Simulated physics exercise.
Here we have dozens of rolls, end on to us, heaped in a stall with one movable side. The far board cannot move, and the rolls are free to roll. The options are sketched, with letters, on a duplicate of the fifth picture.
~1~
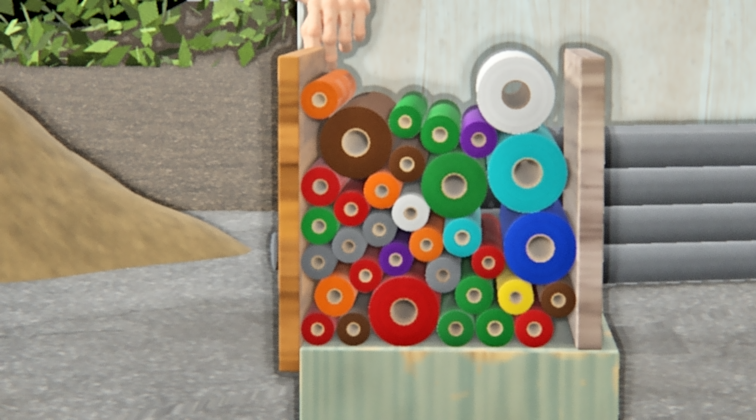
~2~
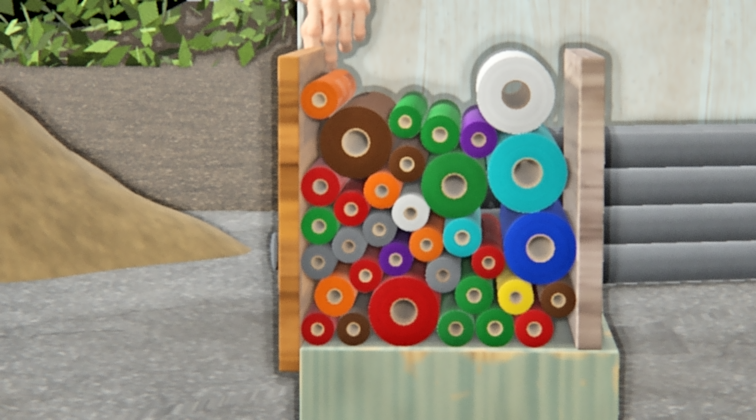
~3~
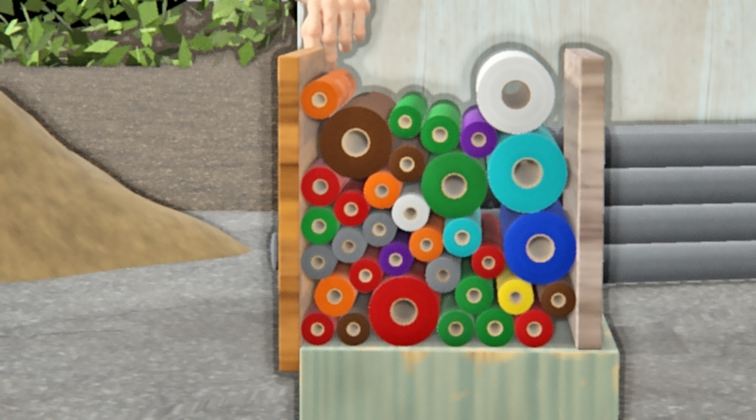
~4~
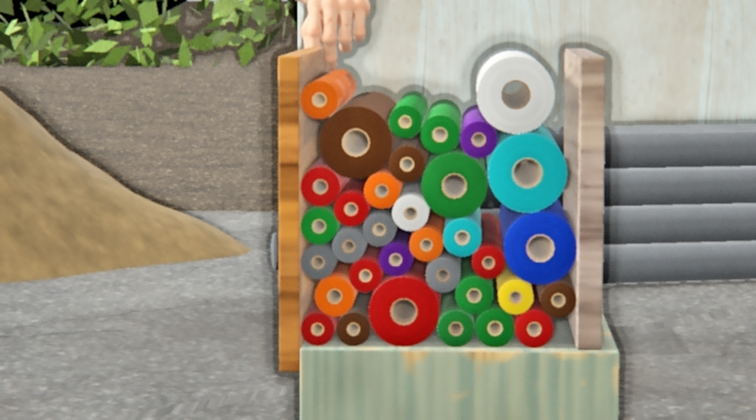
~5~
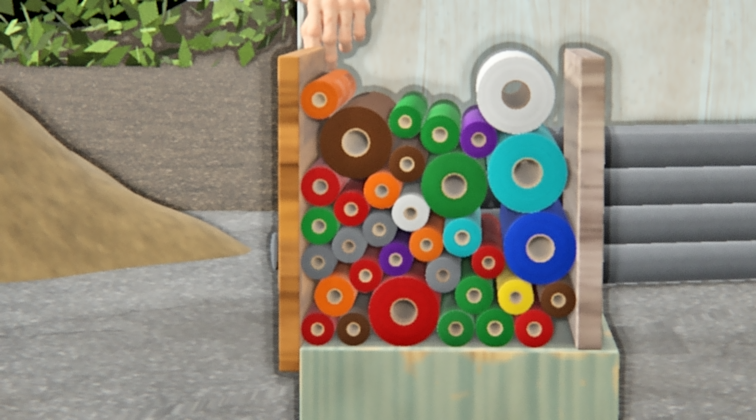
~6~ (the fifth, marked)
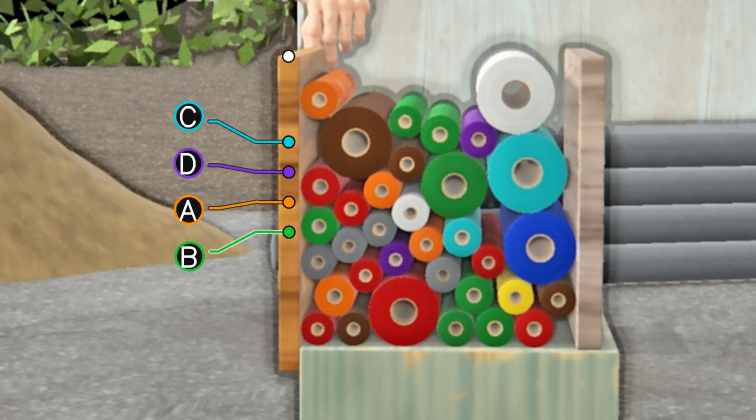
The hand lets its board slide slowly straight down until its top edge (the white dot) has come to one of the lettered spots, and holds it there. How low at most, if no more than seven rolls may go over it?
No lower than B.
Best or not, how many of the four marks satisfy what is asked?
Four of them.
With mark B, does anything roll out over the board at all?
Yes, at B.
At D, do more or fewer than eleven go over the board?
At D, fewer than eleven.
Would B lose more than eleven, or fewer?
It loses fewer than eleven.
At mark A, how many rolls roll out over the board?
It comes to one.
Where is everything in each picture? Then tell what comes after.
A red roll (535, 329); a yellow roll (516, 297), in the first frame.
A yellow roll (516, 297); a blue roll (540, 248), in the second frame.
A turquoise roll (463, 238); a red roll (320, 186), in the third frame.
An orange roll (319, 99); side board (306, 194), in the fourth frame.
A red roll (535, 329); a yellow roll (516, 297), in the fifth frame.
On the copy, A at (289, 202); B at (289, 232); C at (289, 142); D at (289, 172); the white dot at (288, 56).
On B. First, top of the board (300, 134).
Then, top of the board (300, 222).
Finally, top of the board (300, 231), about four out over the board.
By contrast, A one out over the board; C none out over the board; D none out over the board.
